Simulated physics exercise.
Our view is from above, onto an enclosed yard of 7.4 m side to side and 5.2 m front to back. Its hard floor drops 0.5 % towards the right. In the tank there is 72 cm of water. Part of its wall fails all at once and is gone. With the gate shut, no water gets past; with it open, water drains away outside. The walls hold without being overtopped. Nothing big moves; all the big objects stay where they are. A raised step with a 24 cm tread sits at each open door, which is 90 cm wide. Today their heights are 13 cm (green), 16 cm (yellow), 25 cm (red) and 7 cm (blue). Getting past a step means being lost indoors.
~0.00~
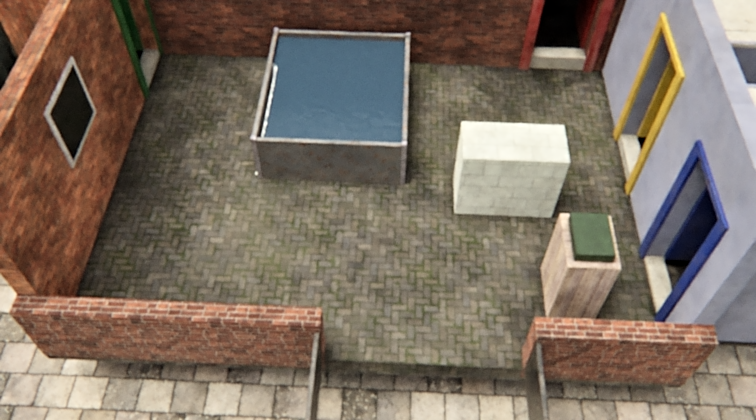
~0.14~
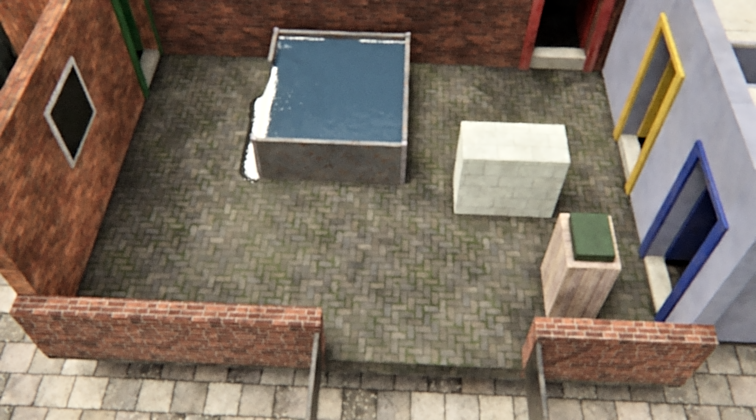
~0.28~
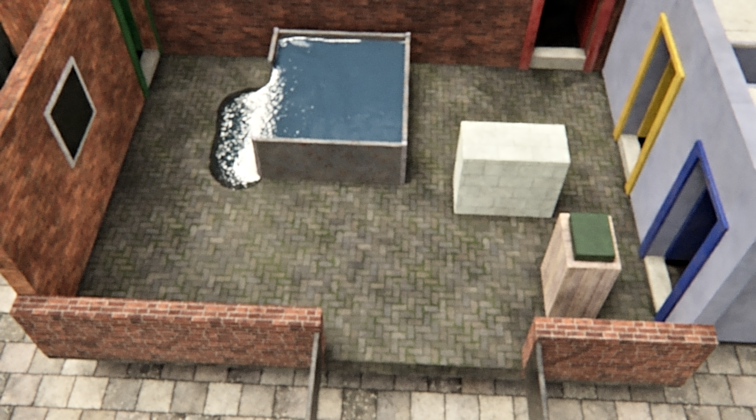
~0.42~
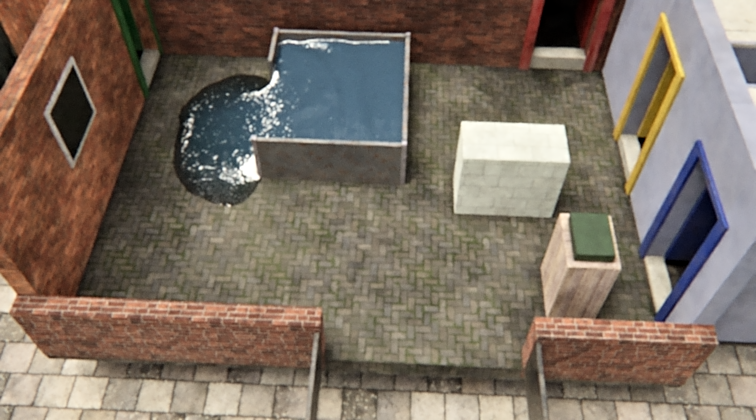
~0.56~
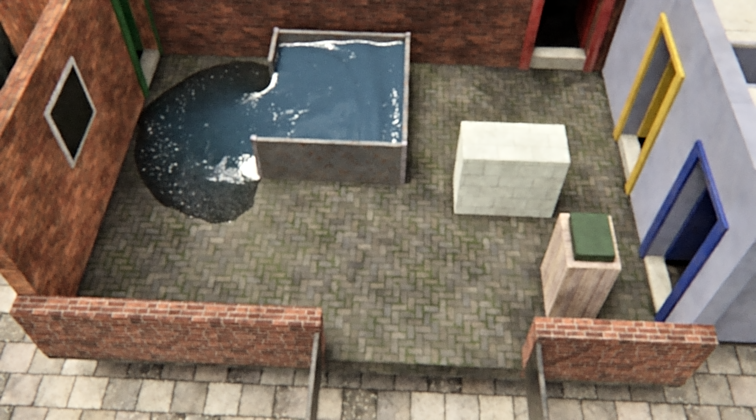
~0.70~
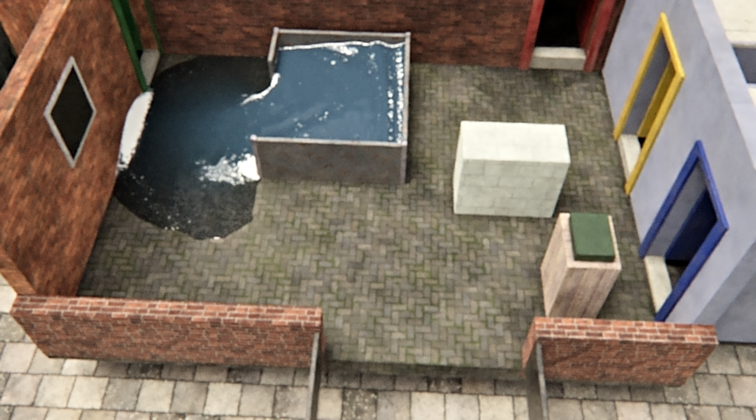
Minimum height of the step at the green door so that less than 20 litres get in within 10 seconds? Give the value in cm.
Roughly 32 cm.
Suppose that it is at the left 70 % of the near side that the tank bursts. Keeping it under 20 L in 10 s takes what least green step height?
It should stand roughly 12.5 cm high.
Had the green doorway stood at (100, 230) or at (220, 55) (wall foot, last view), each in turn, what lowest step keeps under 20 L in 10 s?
Around 19 and 22 cm respectively.
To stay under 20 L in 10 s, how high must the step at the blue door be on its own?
The blue one would have to be about 8.0 cm high.
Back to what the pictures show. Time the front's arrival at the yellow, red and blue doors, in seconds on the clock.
Yellow = 5.5 s, red = 4.0 s, blue = 5.5 s.
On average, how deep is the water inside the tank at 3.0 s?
About 26 cm.
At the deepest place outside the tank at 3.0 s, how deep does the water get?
Close to 40 centimetres.
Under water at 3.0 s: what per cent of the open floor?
Near 40 per cent of the open floor.
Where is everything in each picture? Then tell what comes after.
In the first picture, still water, 72 cm deep, in the tank at (336, 88); the green door at (138, 23) is dry.
In the second picture, the gap is at (268, 122), the front 0.3 m out at (254, 108); the back of the tank holds 72 cm.
In the third picture, water pours out at (269, 125) and has run 0.8 m, to (222, 113); about 13 cm deep outside, 72 cm at the back.
In the fourth picture, the gap is at (269, 126), the front 1.4 m out at (184, 122); the back of the tank holds 72 cm.
In the fifth picture, the front is at (144, 126), 2.0 m from the gap at (269, 127); 4.6 m2 of floor is wet, 67 cm left at the back.
In the sixth picture, the front is at (116, 183), 2.1 m from the gap at (269, 127); 6.0 m2 of floor is wet, 60 cm left at the back; the green door at (138, 23), 2.5 m from the gap, is still 0.2 m from the nearest water.
After 1.4 s water covers 25 % of the floor, deepest (48 cm) near (141, 146); 29 cm at the green door, 14 litres in over its 13 cm step.
After 3.0 s water covers 40 % of the floor, deepest (40 cm) near (69, 316); 29 cm at the green door, 142 litres in over its 13 cm step.
After 10.0 s water covers 100 % of the floor, deepest (14 cm) near (616, 132); 8 cm at the green door, 225 litres in over its 13 cm step.
At the green door as built, the water arrived by 0.8 s and peaked near 32 cm at 1.6 s.
Run again over the same 10 s with other heights there, 31 litres in over 29 cm, 4 litres over 39.5 cm. The limit of 20 litres is kept from about 32 cm up.
